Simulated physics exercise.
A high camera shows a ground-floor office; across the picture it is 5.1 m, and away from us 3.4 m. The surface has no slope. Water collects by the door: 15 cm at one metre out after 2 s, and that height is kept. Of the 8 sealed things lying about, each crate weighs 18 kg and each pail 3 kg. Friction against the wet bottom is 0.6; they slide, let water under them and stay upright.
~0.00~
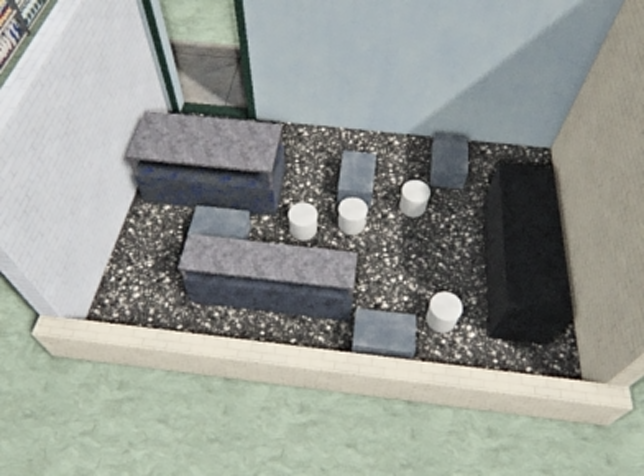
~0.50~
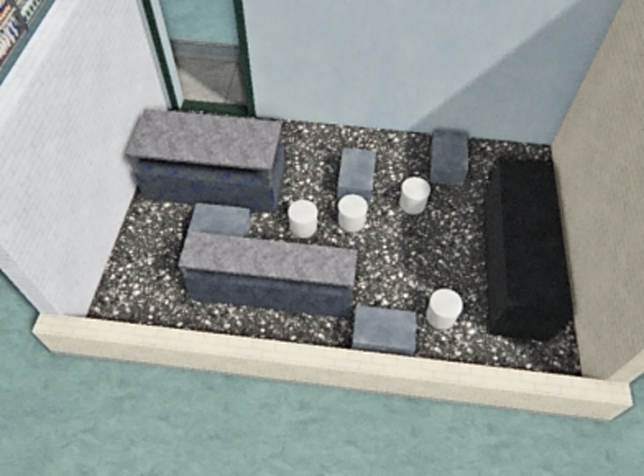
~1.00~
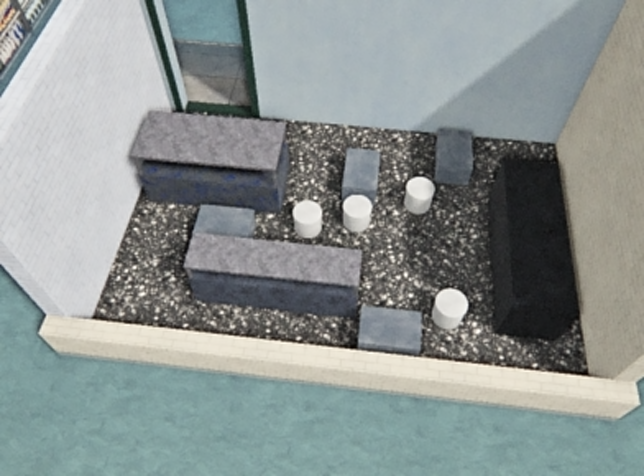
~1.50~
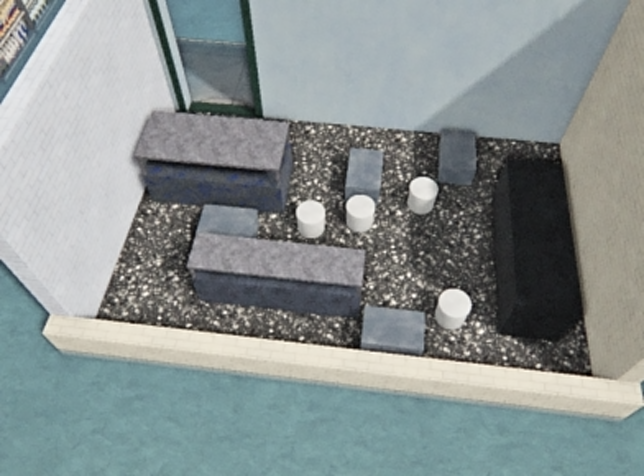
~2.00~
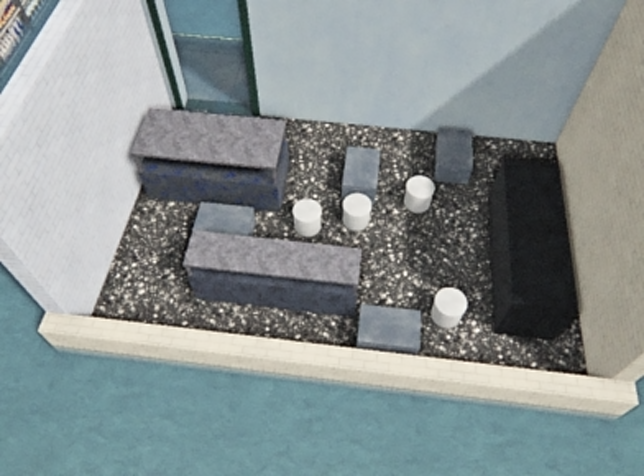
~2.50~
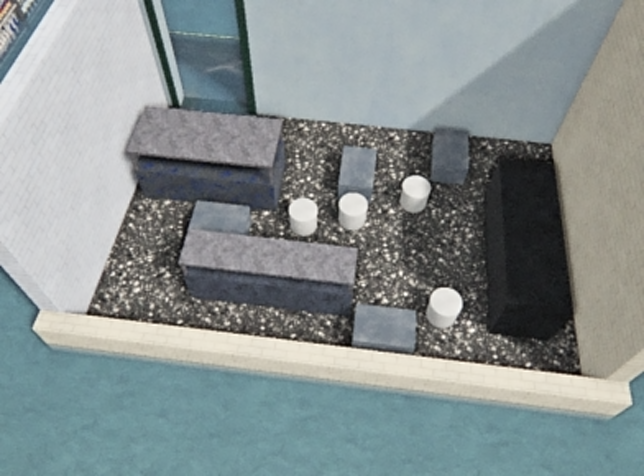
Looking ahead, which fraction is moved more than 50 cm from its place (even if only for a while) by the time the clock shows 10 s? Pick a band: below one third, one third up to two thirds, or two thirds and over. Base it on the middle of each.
The share is below one third.
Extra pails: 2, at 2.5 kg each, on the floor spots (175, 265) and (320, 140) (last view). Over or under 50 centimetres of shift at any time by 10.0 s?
The first: Not as far. The second: Farther.
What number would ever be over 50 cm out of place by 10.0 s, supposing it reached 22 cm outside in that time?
That would give 2.
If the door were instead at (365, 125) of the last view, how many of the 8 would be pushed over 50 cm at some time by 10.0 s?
Count: 3.
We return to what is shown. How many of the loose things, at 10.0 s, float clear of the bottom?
Count at that moment: 0.
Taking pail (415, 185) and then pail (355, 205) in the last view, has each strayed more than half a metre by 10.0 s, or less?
In that order: Above, below.
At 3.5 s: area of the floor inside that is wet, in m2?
Roughly 2.0 m2 of it is wet.
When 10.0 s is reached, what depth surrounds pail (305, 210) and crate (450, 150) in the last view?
Around 3 cm and 5 cm.
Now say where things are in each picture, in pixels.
A crate at (385, 330) rests on the ground; a crate at (451, 152) rests on the ground; water covers 0.0 m2; 0 of 8 have shifted, in the first picture.
A crate at (385, 327), on the bottom; a crate at (451, 149) rests on the ground; water covers 0.0 m2; 0 of 8 have shifted, in the second picture.
A crate at (390, 327), on the bottom; a crate at (456, 148) rests on the ground; 0.0 m2 under water; 0 of 8 have shifted, in the third picture.
A crate at (394, 327) rests on the ground; a crate at (459, 148), on the bottom; 0.0 m2 under water; 0 of 8 have shifted, in the fourth picture.
A crate at (390, 326) rests on the ground; a crate at (456, 147) rests on the ground; 0.2 m2 under water; 0 of 8 have shifted, in the fifth picture.
A crate at (385, 325), on the bottom; a crate at (452, 148) rests on the ground; 0.8 m2 under water; 0 of 8 have shifted, in the sixth picture.
After 3.5 s 0 of 8 are over 50 cm from their spots; 0 afloat.
After 4.5 s 0 of 8 are over 50 cm from their spots; 0 afloat.
After 7.0 s 0 of 8 are over 50 cm from their spots; 0 afloat.
After 10.0 s 1 of 8 are over 50 cm from their spots, and 1 have been at some point; 0 afloat.
